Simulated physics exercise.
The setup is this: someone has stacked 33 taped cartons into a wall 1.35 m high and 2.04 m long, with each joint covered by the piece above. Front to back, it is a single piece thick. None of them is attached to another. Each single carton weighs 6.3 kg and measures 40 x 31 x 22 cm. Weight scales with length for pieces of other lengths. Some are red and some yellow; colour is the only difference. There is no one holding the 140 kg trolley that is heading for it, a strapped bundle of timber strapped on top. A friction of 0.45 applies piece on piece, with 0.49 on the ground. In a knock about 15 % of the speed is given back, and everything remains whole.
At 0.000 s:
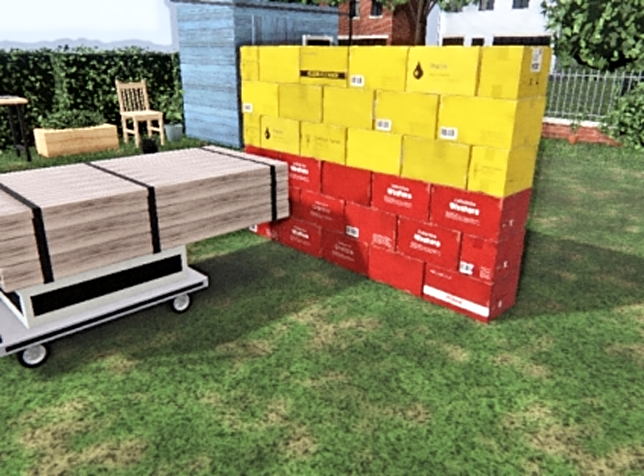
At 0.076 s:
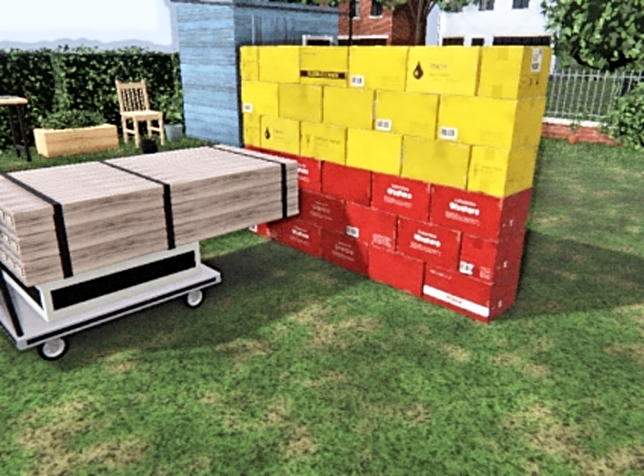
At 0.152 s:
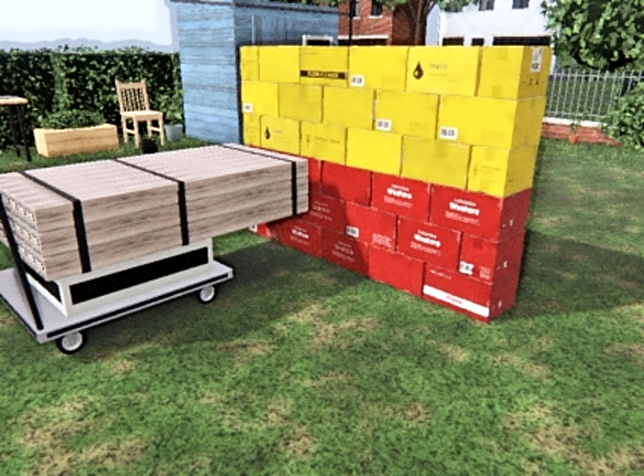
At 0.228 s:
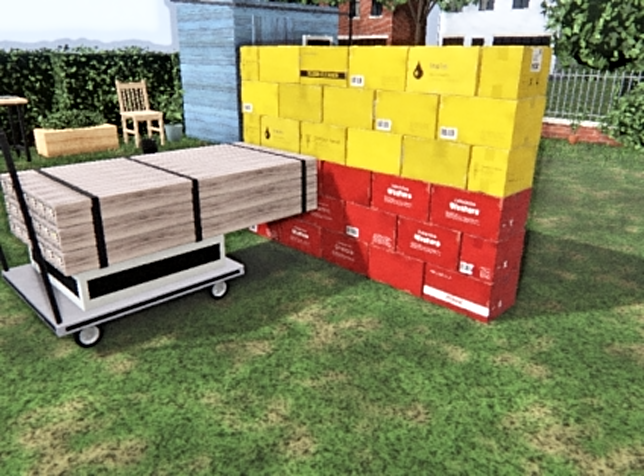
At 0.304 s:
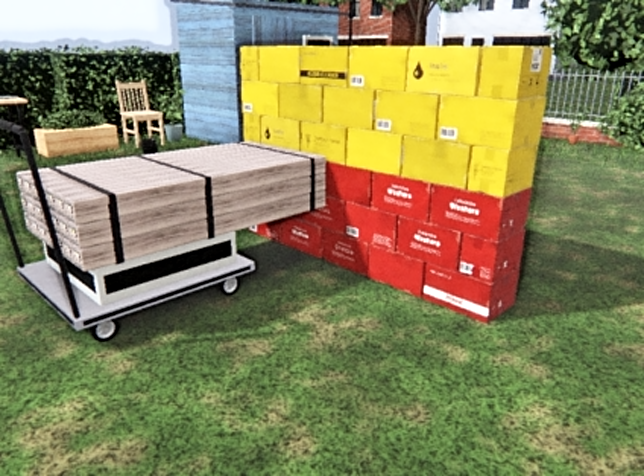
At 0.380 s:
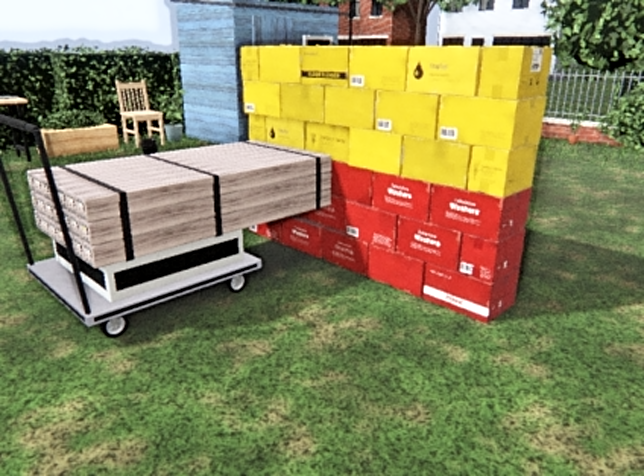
On a grassy lawn beside a blue shed, a flat trolley carrying strapped wooden planks rolls slowly rightward toward a wall of yellow cartons stacked above red ones, until the load's front end meets the wall and nudges slightly into it.
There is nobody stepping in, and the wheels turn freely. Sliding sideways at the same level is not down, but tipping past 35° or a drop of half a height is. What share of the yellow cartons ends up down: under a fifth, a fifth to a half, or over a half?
Under a fifth.
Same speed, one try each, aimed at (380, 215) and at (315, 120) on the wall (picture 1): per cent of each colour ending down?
For red it's 0 then 0 per cent, for yellow 0 then 0 per cent.
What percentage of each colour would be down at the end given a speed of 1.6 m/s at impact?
Red 40%, yellow 80%.
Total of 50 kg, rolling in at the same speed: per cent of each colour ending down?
You'd get red at 0 and yellow at 0 per cent down.
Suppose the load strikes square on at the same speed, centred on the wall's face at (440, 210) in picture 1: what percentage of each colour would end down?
Then red ends 0 per cent down and yellow 0 per cent.
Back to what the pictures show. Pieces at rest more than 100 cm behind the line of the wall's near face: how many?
About 0 of them.
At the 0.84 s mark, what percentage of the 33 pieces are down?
0 per cent.
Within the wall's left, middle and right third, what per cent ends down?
0 / 0 / 0 %, left to right.
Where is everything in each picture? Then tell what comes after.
In the first frame (places mark the middle of the side facing us), load (281, 181) 32 cm short of the wall; top yellow carton (249, 64); top red carton (464, 212); nothing disturbed.
In the second frame, load (291, 179) 24 cm short of the wall; top yellow carton (249, 64).
In the third frame, load (301, 177) 16 cm short of the wall; top yellow carton (249, 64).
In the fourth frame, load (311, 175) 8 cm short of the wall; top yellow carton (249, 64).
In the fifth frame, load (320, 173) just touching; top yellow carton (249, 64).
In the sixth frame, load (325, 172) 44 mm into the wall's line; top yellow carton (249, 64); top red carton (464, 212); 9 disturbed, none down.
After 0.46 s, load 8 cm past the wall's line, still rolling; none of the 17 yellow cartons down (0 of 33 in all colours); top yellow carton shifted 26 mm.
After 0.84 s, load 9 cm past the wall's line, still rolling; none of the 17 yellow cartons down (0 of 33 in all colours); top yellow carton shifted 7 cm.
At rest (1.5 s), load 6 cm past the wall's line, stopped; none of the 17 yellow cartons down (0 of 33 in all colours); top yellow carton shifted 41 mm; top red carton unmoved. That is 0 per cent. As the last picture would show them, middles, top yellow carton near (271, 64), top red carton near (479, 206).
